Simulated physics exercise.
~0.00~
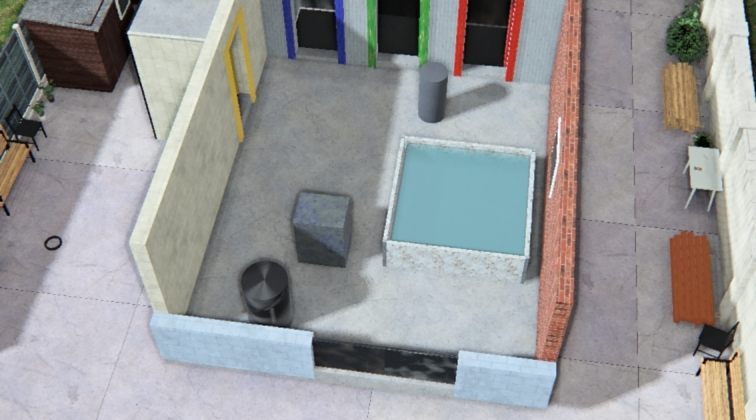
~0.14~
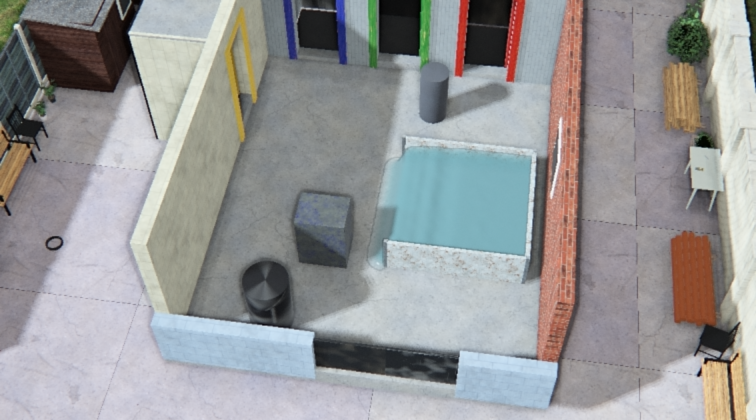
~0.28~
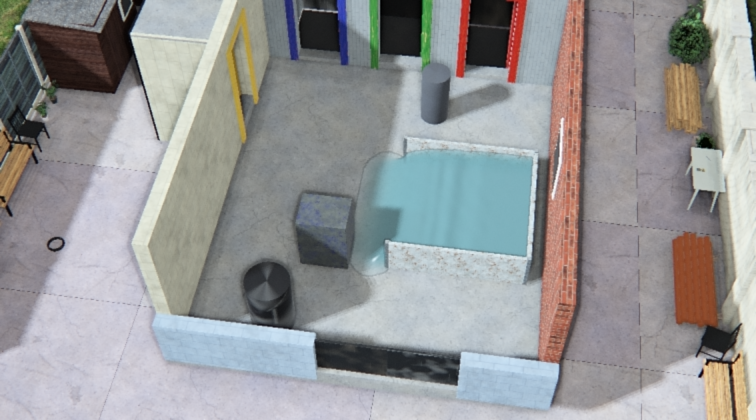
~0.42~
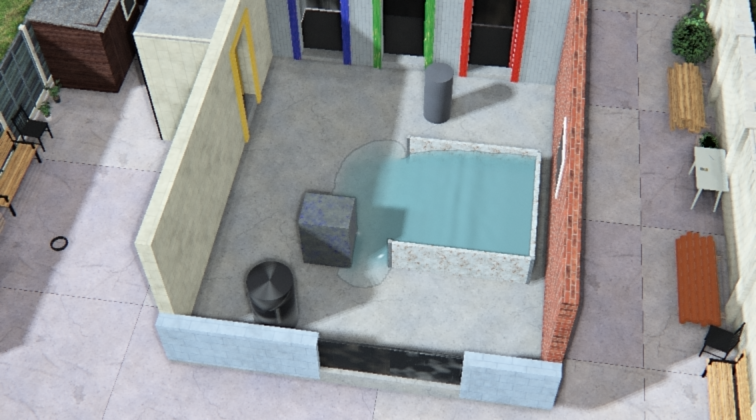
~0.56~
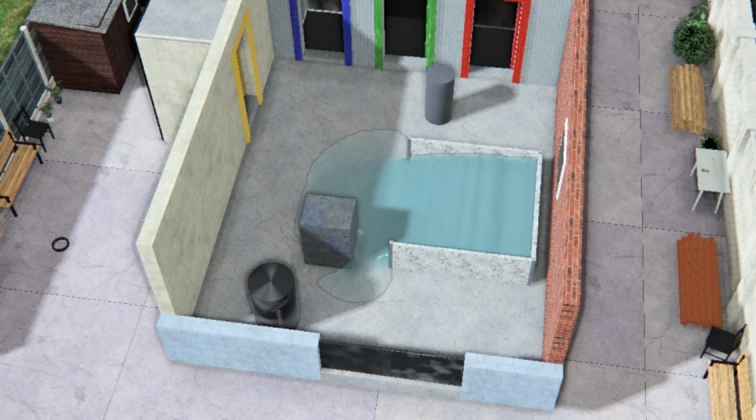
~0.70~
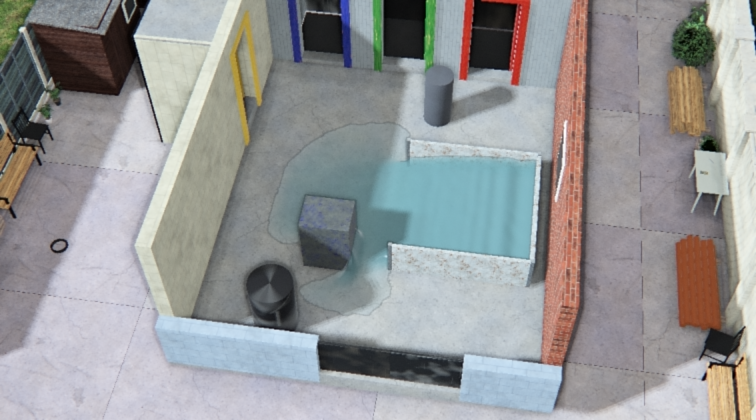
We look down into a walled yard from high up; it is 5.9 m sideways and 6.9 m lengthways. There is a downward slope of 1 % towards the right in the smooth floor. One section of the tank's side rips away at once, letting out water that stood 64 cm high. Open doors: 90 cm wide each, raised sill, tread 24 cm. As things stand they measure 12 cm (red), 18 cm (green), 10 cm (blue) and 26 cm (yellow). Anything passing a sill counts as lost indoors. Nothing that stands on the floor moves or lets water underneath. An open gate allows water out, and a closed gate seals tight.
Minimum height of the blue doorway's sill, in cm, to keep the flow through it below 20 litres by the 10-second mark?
Roughly 24 cm.
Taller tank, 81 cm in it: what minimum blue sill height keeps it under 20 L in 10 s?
About 31 centimetres.
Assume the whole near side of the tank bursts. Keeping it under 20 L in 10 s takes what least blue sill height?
Near 9.0 cm.
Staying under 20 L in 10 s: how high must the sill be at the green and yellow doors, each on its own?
Roughly 7.0 cm for the green door and roughly 19 cm for the yellow door.
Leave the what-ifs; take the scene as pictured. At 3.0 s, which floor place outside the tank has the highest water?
Check close to (272, 66).
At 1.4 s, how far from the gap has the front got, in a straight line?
Near 3.8 metres, give or take.
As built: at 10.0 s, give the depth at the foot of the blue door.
Lab note: Depth approx. 5.0 cm.
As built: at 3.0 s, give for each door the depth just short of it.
Lab note, cm: Red 0; green 1; blue 25; yellow 24.
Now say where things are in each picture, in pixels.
The first frame shows still water, 64 cm deep, in the tank at (462, 197); the blue door at (315, 24) is dry.
In the second frame, the gap is at (397, 205), the front 0.3 m out at (373, 261); the back of the tank holds 64 cm.
In the third frame, water pours out at (398, 207) and has run 0.7 m, to (351, 256); about 12 cm deep outside, 64 cm at the back.
In the fourth frame, the front is at a hidden place, 1.2 m from the gap at (401, 207); 3.2 m2 of floor is wet, 64 cm left at the back.
In the fifth frame, the gap is at (402, 209), the front 1.8 m out at (299, 222); the back of the tank holds 64 cm.
In the sixth frame, water pours out at (401, 211) and has run 2.3 m, to (272, 221); about 8 cm deep outside, 61 cm at the back; the blue door at (320, 27), 4.3 m from the gap, is still 2.0 m from the nearest water.
After 1.4 s water covers 40 % of the floor, deepest (40 cm) near (232, 192); it has not reached the blue door.
After 3.0 s water covers 60 % of the floor, deepest (42 cm) near (272, 66); 25 cm at the blue door, 8 litres in over its 10 cm sill.
After 10.0 s water covers 100 % of the floor, deepest (21 cm) near (542, 214); 5 cm at the blue door, 181 litres in over its 10 cm sill.
At the blue door as built, the water arrived by 2.3 s and peaked near 25 cm at 3.2 s.
Run again over the same 10 s with other heights there, 31 litres in over 21.5 cm, 4 litres over 29 cm. The limit of 20 litres is kept from about 24 cm up.
